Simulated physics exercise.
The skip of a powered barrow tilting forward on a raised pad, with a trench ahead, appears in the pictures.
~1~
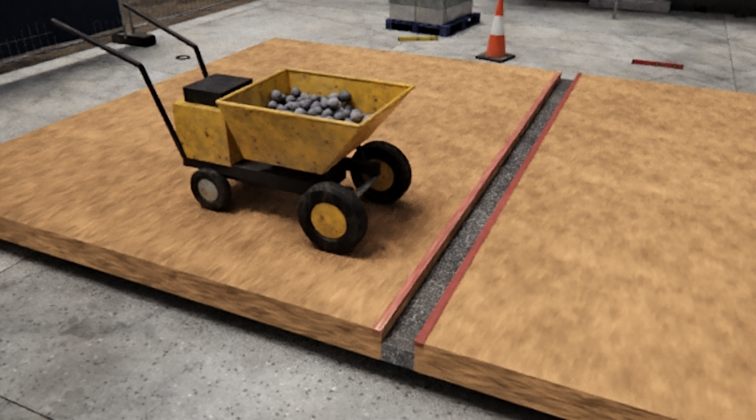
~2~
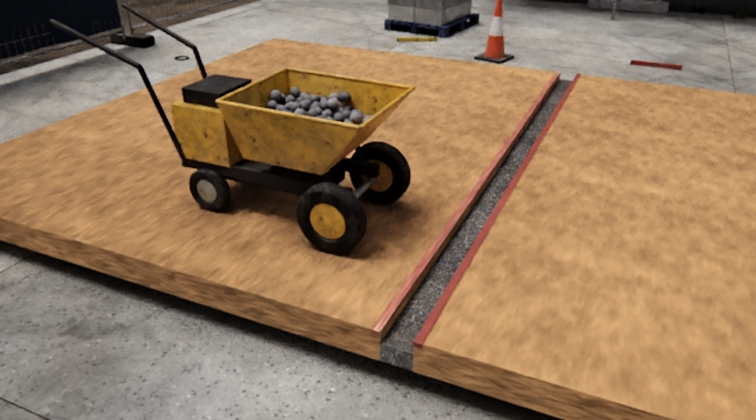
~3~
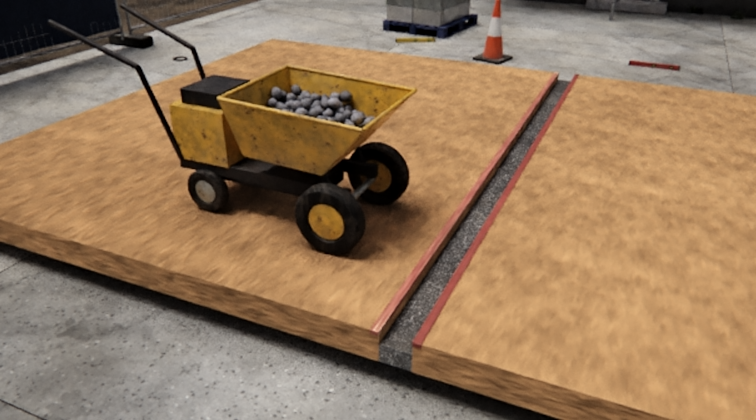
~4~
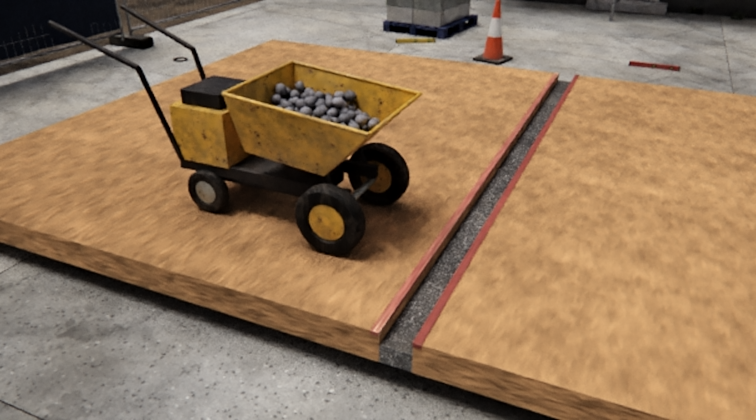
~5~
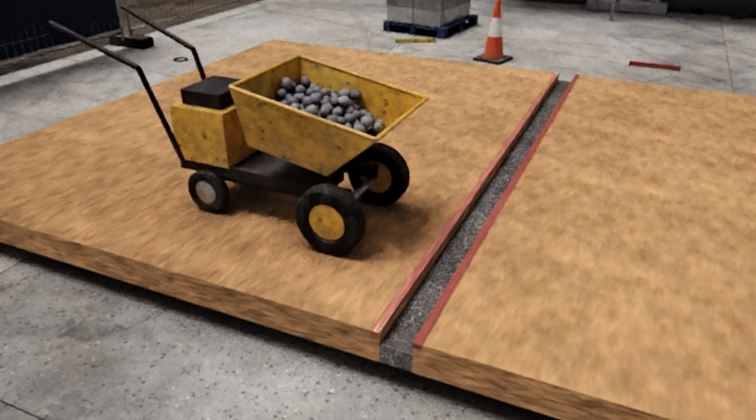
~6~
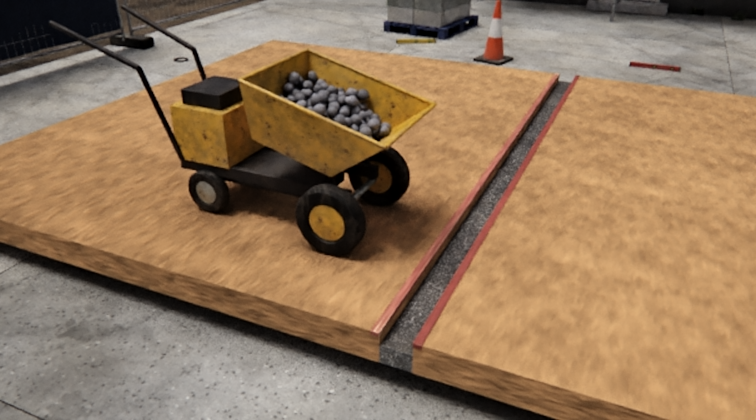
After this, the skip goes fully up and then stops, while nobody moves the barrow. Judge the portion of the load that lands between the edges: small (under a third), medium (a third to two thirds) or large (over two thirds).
Small.
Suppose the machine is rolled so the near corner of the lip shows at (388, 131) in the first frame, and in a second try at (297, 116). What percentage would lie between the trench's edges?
0 % and 30 %.
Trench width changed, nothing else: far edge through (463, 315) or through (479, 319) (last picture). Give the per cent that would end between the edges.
The first try lands around 50 %, the second around 60 %.
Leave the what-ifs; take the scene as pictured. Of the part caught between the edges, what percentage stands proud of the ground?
Share: Around 45 %.
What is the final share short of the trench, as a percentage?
About 0 %.
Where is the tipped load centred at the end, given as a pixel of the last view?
(497, 251).
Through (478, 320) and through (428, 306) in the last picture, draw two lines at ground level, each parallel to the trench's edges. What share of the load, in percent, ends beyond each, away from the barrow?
In order: 40 per cent, then 70 per cent.
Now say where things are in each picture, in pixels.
The first picture shows lip of the skip at (360, 127), level; top of the load at (304, 106), round cobbles; first edge of the trench at (401, 295); far edge at (441, 306), the trench under half as wide as the skip, and shallow for its width.
The second picture shows lip of the skip at (360, 128), level; top of the load at (304, 106).
The third picture shows lip of the skip at (363, 131), tipped barely; top of the load at (305, 105).
The fourth picture shows lip of the skip at (369, 135), tipped a little; top of the load at (305, 114).
The fifth picture shows lip of the skip at (376, 140), tipped a little; top of the load at (306, 107).
The sixth picture shows lip of the skip at (385, 147), tipped clearly; top of the load at (308, 94); first edge of the trench at (399, 297); far edge at (439, 308).
Soon after the last picture, skip tipped steeply; all in the skip.
A little later, skip tipped right over; most in the skip; a small part in or heaped over the trench; a small part beyond it; a stray few falling.
Later still, skip tipped right over; about a quarter in the skip; about a quarter in or heaped over the trench; about two thirds beyond it.
At rest, skip tipped right over; a small part in the skip; about a quarter in or heaped over the trench; about two thirds beyond it.
